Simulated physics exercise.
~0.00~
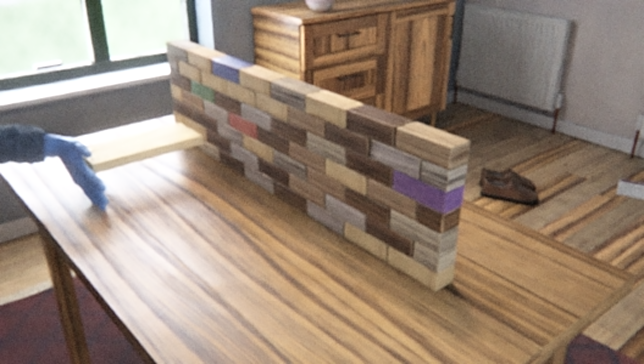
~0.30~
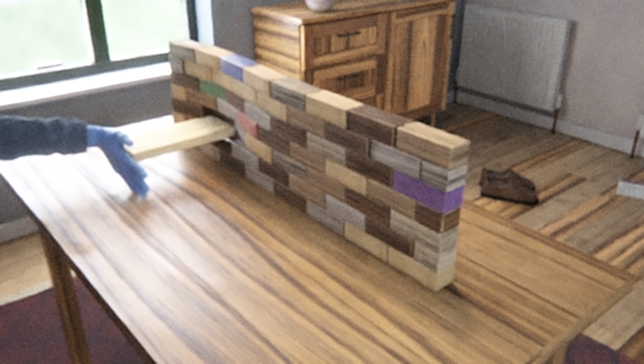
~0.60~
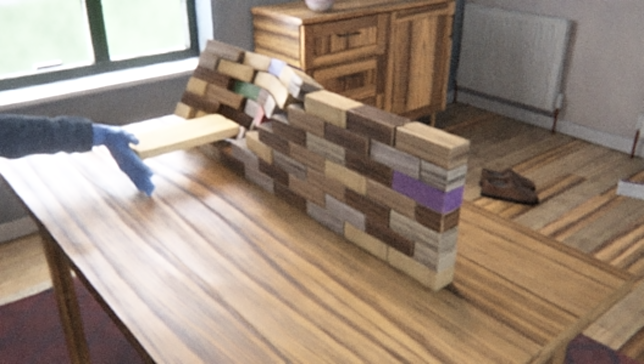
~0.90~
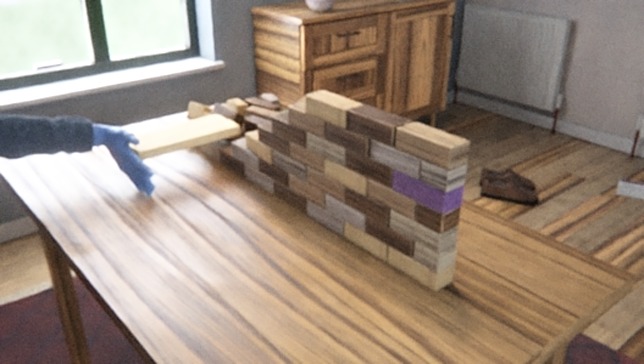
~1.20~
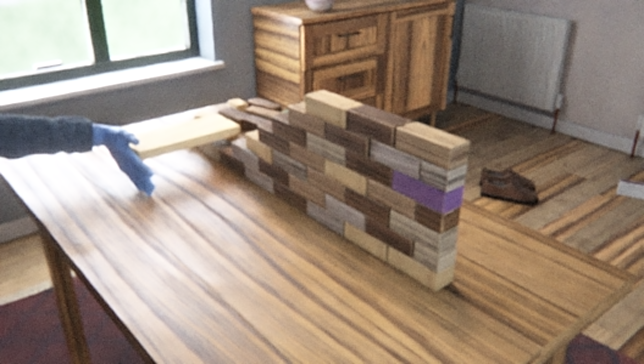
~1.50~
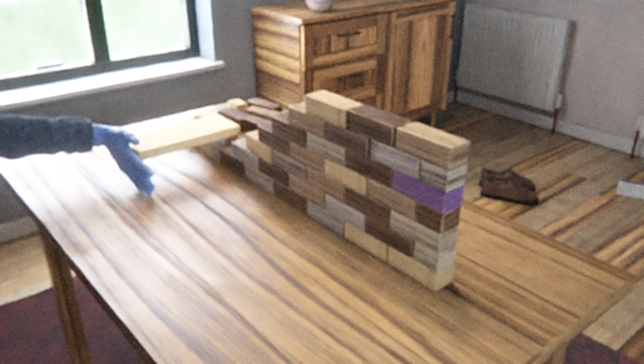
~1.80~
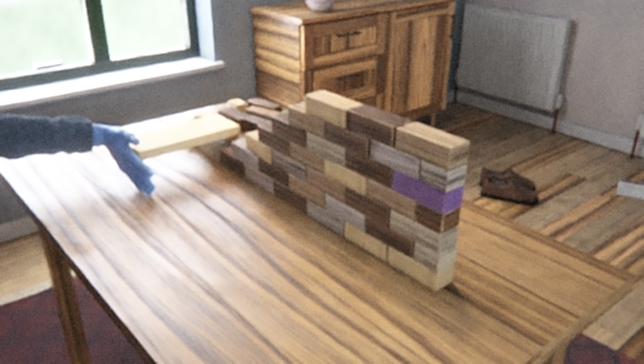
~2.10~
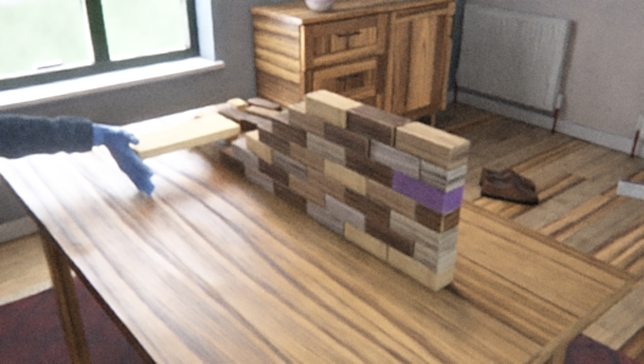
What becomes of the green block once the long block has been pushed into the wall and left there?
The green block falls, going down with the left end of the wall and dropping out of view.
